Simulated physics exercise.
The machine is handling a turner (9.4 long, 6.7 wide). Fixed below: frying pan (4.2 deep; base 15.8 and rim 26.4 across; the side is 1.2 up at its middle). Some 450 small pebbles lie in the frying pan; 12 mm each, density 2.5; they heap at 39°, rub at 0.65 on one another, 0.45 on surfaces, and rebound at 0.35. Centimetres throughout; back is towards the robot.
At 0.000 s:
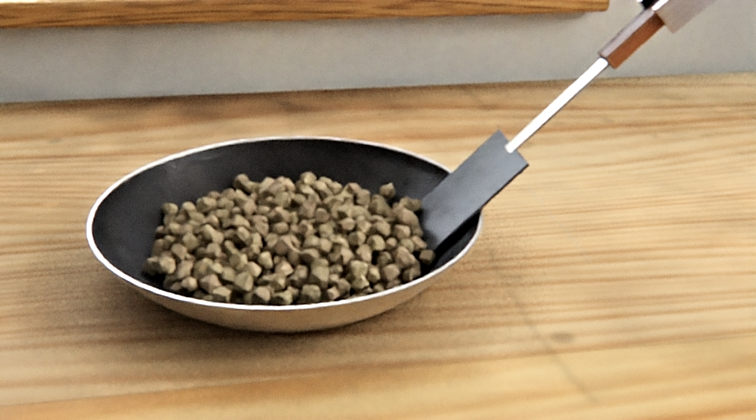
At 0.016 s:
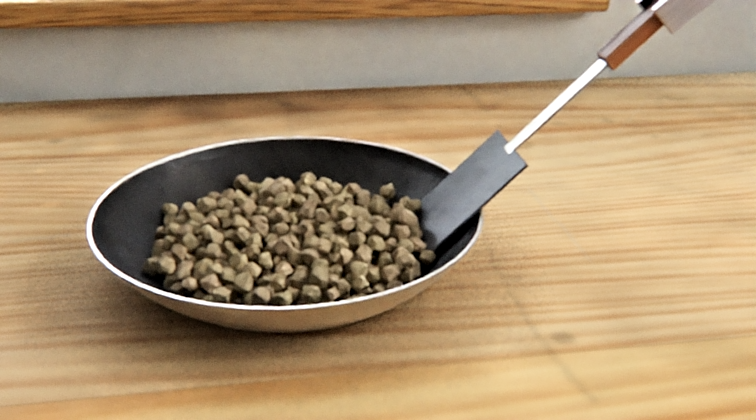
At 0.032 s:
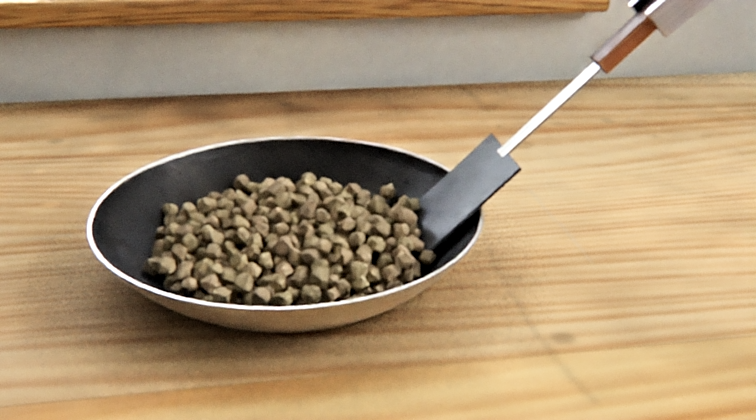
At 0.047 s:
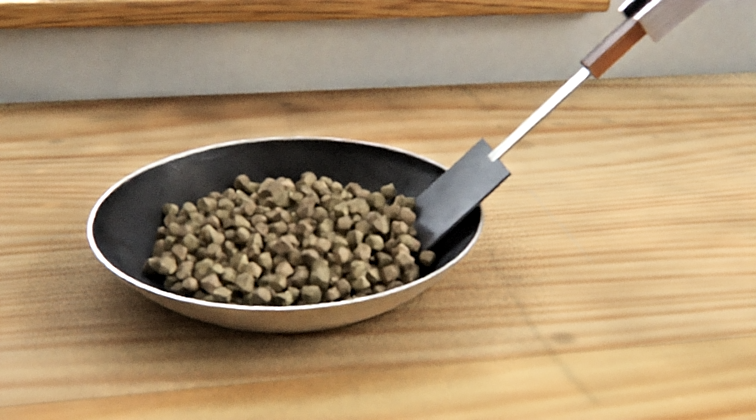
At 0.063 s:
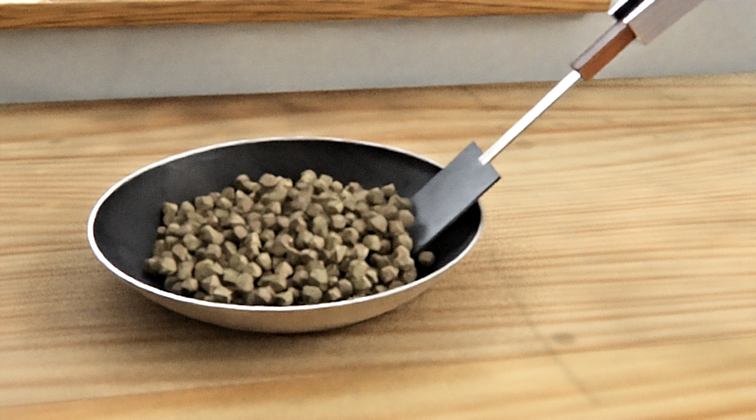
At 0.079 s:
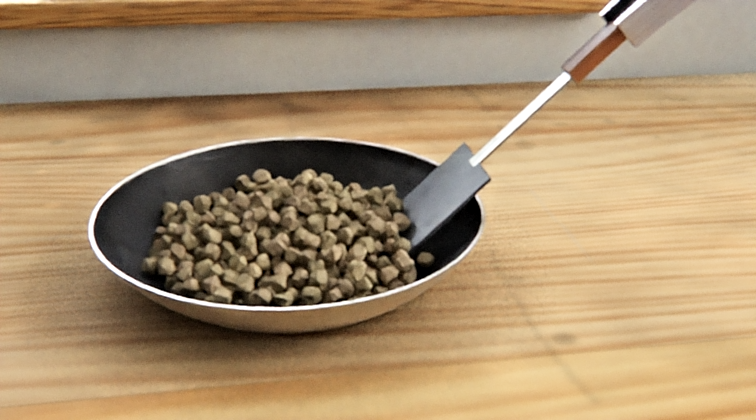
In a frying pan on a wooden surface, a turner pushes small pebbles left.
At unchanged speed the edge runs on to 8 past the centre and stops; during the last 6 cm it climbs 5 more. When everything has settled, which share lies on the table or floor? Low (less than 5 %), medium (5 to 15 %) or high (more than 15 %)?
On the table or floor the share is medium, 5 to 15 %.
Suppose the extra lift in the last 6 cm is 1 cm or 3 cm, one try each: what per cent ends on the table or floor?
Some 10 and 10 per cent.
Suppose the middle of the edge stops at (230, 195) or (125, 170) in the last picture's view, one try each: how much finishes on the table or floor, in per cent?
About 0 and 25 per cent.
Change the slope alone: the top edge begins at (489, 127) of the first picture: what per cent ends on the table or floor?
About 5 per cent.
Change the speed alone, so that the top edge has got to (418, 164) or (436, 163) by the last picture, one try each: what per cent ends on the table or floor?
Some 25 and 20 per cent.
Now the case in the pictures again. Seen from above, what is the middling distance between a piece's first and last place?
About 4 cm.
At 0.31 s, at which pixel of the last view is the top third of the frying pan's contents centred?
At about (168, 217).
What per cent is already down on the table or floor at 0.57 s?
Some 6 per cent.
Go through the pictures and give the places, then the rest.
In the first picture, turner top edge at (514, 146), sloping 44°; upper third of the load around (295, 228), from x 150 to 425, top at y 180; 448 in the frying pan.
In the second picture, turner top edge at (513, 147), sloping 44°; upper third of the load around (295, 228), from x 150 to 425, top at y 180.
In the third picture, turner top edge at (506, 150), sloping 44°; upper third of the load around (299, 228), from x 150 to 430, top at y 180.
In the fourth picture, turner top edge at (497, 155), sloping 44°; upper third of the load around (301, 226), from x 150 to 430, top at y 180.
In the fifth picture, turner top edge at (487, 158), sloping 44°; upper third of the load around (302, 223), from x 150 to 425, top at y 180.
In the sixth picture, turner top edge at (478, 160), sloping 44°; upper third of the load around (295, 222), from x 150 to 425, top at y 180; 448 in the frying pan.
After 0.20 s, sloping 44°, highest piece 5 above the table; 448 in the frying pan.
After 0.31 s, sloping 44°, highest piece 7 above the table; 441 in the frying pan, 7 on the blade or in flight.
After 0.57 s, sloping 44°, highest piece 6 above the table; 416 in the frying pan, 30 on the table or floor, 2 on the blade or in flight.
After 1.62 s, sloping 44°, highest piece 6 above the table; 412 in the frying pan, 36 on the table or floor.
At rest, 412 in the frying pan, 36 on the table or floor. That is 8 % on the table or floor.
